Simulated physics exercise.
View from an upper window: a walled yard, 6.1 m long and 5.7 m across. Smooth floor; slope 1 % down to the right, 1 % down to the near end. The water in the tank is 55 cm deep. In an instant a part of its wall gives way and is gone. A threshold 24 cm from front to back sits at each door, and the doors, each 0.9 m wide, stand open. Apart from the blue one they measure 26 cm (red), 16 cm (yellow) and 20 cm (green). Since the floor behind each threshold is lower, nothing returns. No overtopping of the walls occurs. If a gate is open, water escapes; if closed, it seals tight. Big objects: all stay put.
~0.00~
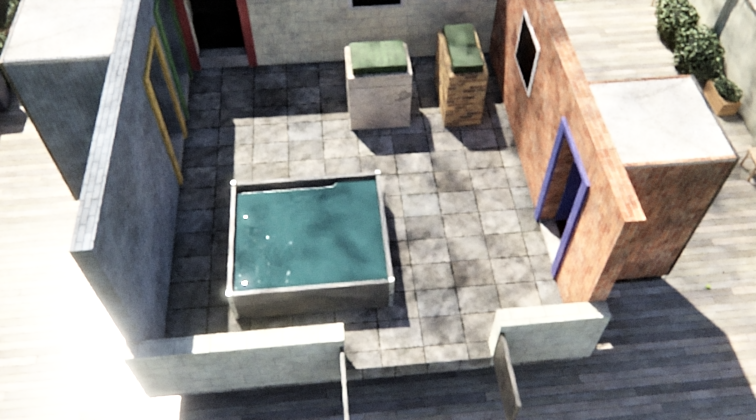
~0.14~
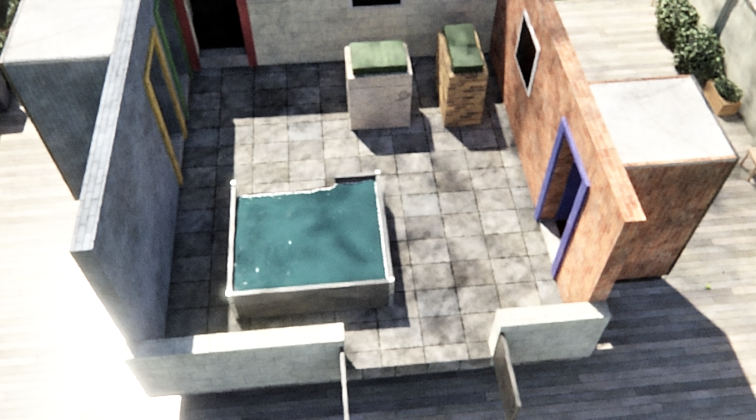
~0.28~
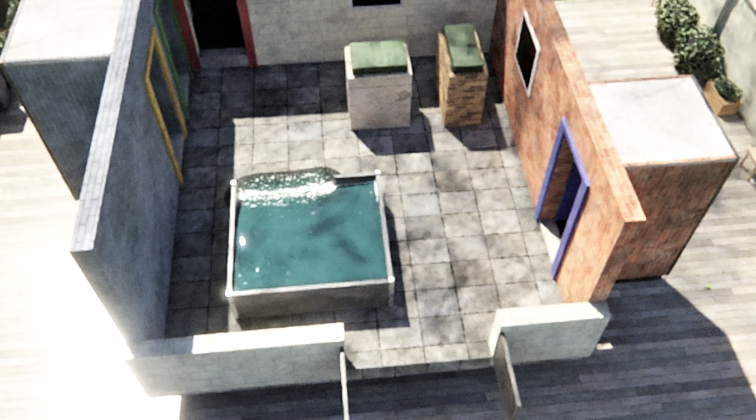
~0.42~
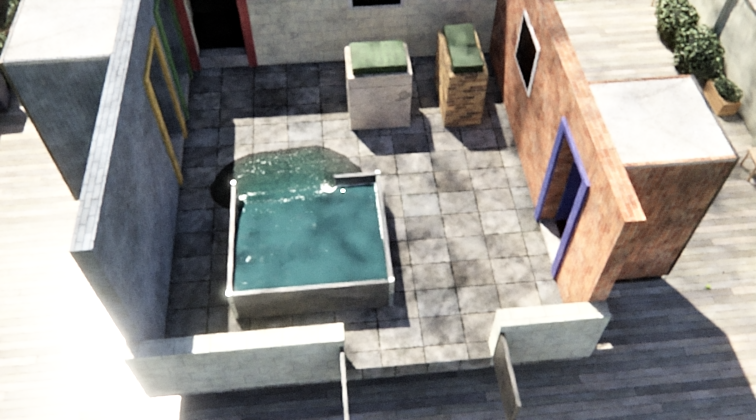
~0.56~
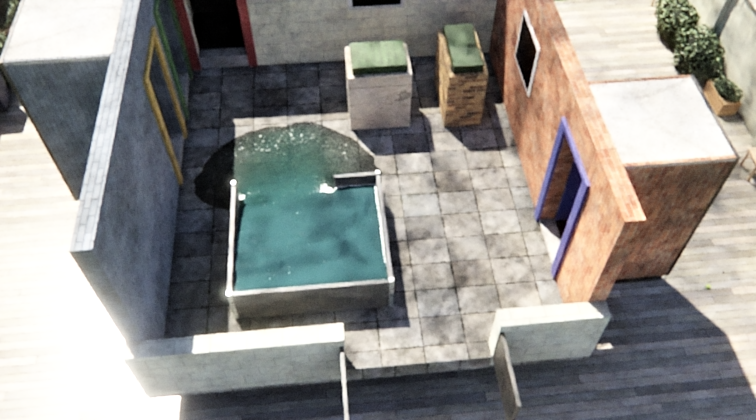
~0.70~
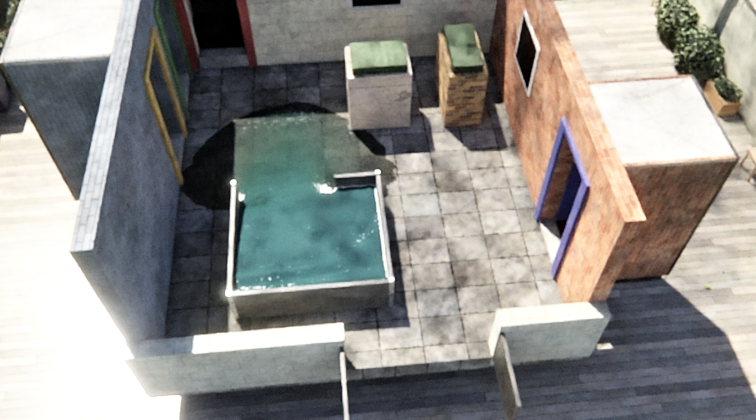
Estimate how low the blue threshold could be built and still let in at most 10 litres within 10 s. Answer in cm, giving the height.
I would say 7.5 cm or so.
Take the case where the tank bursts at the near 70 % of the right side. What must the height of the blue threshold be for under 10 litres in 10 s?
Then something near 29 cm.
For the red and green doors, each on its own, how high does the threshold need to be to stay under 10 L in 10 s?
About 27 cm at red and 22 cm at green.
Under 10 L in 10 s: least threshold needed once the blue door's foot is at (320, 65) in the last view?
Roughly 21 cm.
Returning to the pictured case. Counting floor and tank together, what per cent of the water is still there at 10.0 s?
Remaining share: Around 94 %.
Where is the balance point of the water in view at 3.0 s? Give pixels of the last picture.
Centre of the water: Approx. (293, 161) px.
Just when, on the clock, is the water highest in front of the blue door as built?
I'd guess close to 8.0 seconds.
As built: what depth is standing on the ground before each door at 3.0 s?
In cm: Red 28, yellow 12, blue 0, green 25.
After 1.4 s water covers 35 % of the floor, deepest (26 cm) near (269, 196); it has not reached the blue door.
After 3.0 s water covers 50 % of the floor, deepest (28 cm) near (201, 74); it has not reached the blue door.
After 10.0 s water covers 95 % of the floor, deepest (16 cm) near (565, 335); 8 cm at the blue door, 10 litres in over its 7 cm threshold.
At the blue door as built, the water arrived by 4.5 s and peaked near 10 cm at 8.0 s.
With a threshold of 6.5 cm, 13 litres would have come in within the 10 s; with 9 cm, 2 litres. So under 10 litres takes about 7.5 cm.
